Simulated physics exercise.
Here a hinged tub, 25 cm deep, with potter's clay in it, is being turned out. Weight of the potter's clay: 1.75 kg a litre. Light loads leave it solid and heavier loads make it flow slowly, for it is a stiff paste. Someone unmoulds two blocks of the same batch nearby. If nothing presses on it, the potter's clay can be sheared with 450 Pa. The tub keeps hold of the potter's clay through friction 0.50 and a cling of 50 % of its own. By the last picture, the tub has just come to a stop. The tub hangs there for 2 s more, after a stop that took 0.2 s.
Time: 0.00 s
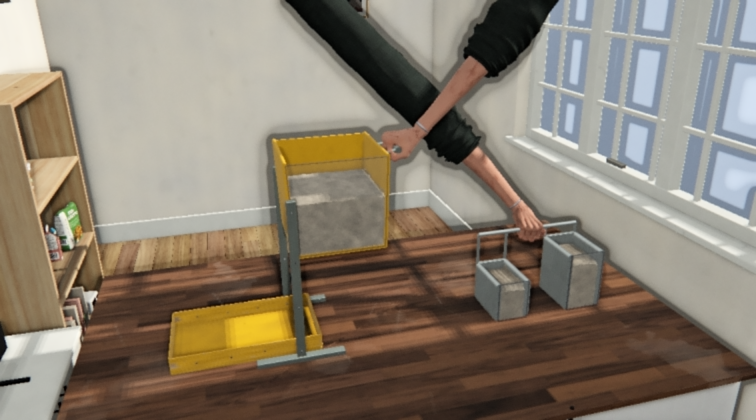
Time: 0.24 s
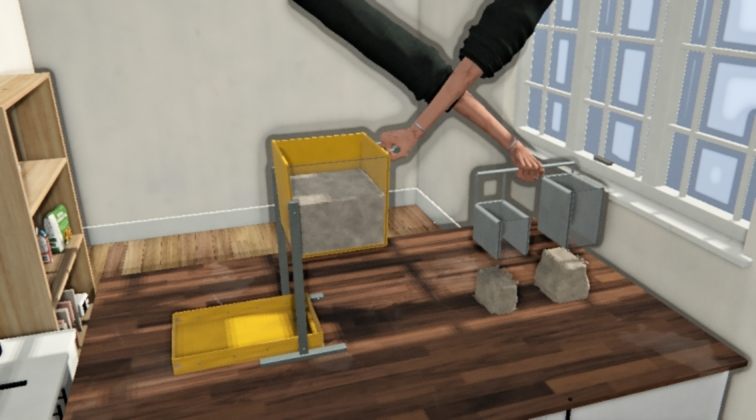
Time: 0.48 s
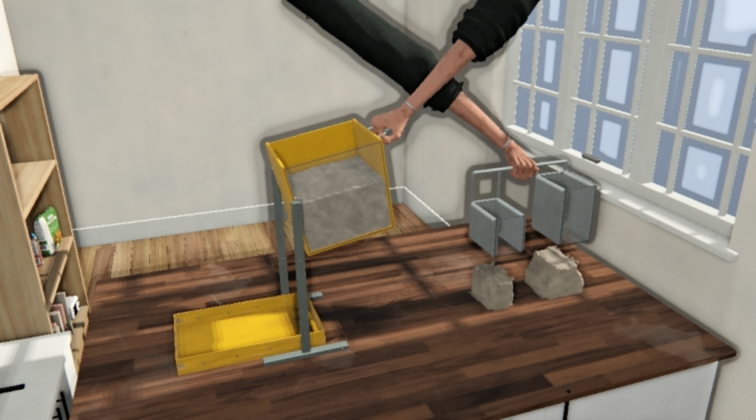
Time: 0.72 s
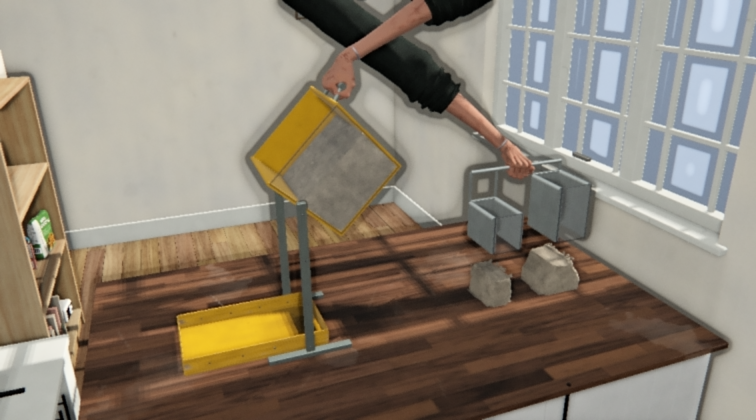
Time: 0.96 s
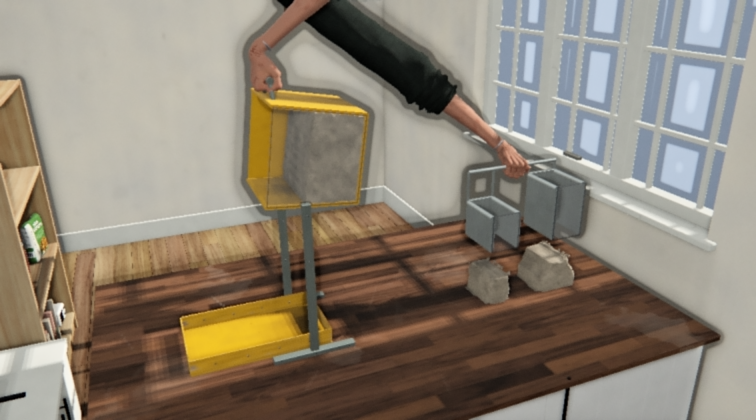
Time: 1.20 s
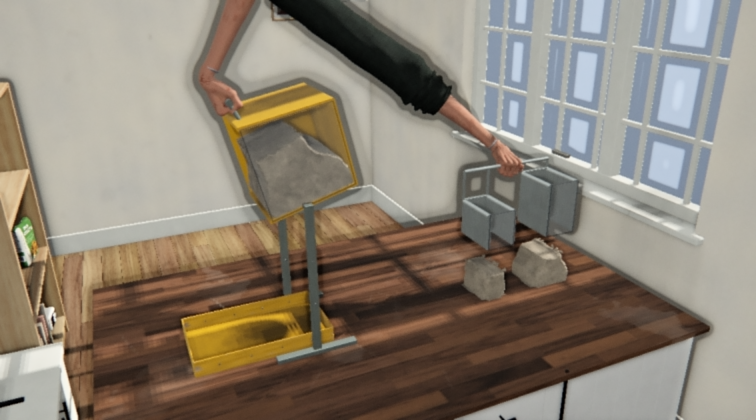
In a room with a dark wooden worktop, one hand lifts two metal moulds off a pair of grey blocks, and the larger block slumps lower. Another hand tilts a yellow tub of grey clay leftward above a shallow yellow tray, and the clay sags inside the tub.
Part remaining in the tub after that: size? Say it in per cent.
Close to 38 %.
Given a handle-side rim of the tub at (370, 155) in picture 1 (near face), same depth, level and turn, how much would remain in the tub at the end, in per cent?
Close to 50 per cent would still be in the tub.
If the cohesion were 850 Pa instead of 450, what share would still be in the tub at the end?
In that case some 45 per cent.
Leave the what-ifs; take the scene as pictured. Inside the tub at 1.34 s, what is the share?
Close to 60 in a hundred.
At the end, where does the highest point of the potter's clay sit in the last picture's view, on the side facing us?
It ends up highest close to (347, 168).
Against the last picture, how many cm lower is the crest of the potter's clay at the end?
Roughly 10 cm.
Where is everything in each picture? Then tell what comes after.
Handle-side rim at (386, 156), tilt 0 degrees; highest point of the potter's clay at (296, 204); test blocks 9.9 cm, 15 cm high (left to right), in the first picture.
Handle-side rim at (386, 156), tilt 0 degrees; highest point of the potter's clay at (298, 204); test blocks 9.8 cm, 13 cm high (left to right), in the second picture.
Handle-side rim at (379, 141), tilt 10 degrees; highest point of the potter's clay at (379, 181); test blocks 9.8 cm, 11 cm high (left to right), in the third picture.
Handle-side rim at (335, 106), tilt 45 degrees; highest point of the potter's clay at (361, 137); test blocks 9.8 cm, 11 cm high (left to right), in the fourth picture.
Handle-side rim at (272, 109), tilt 82 degrees; highest point of the potter's clay at (319, 114); test blocks 9.8 cm, 11 cm high (left to right), in the fifth picture.
Handle-side rim at (239, 132), tilt 104 degrees; highest point of the potter's clay at (299, 138); test blocks 9.8 cm, 11 cm high (left to right), in the sixth picture.
By 1.34 s, the tub is at 104 degrees and holds 62 %.
By 1.51 s, the tub is at 104 degrees and holds 45 %.
By 1.68 s, the tub is at 104 degrees and holds 39 %.
By 1.85 s, the tub is at 104 degrees and holds 38 %.
By 3.20 s, at the end, the tub is at 104 degrees and holds 38 %.
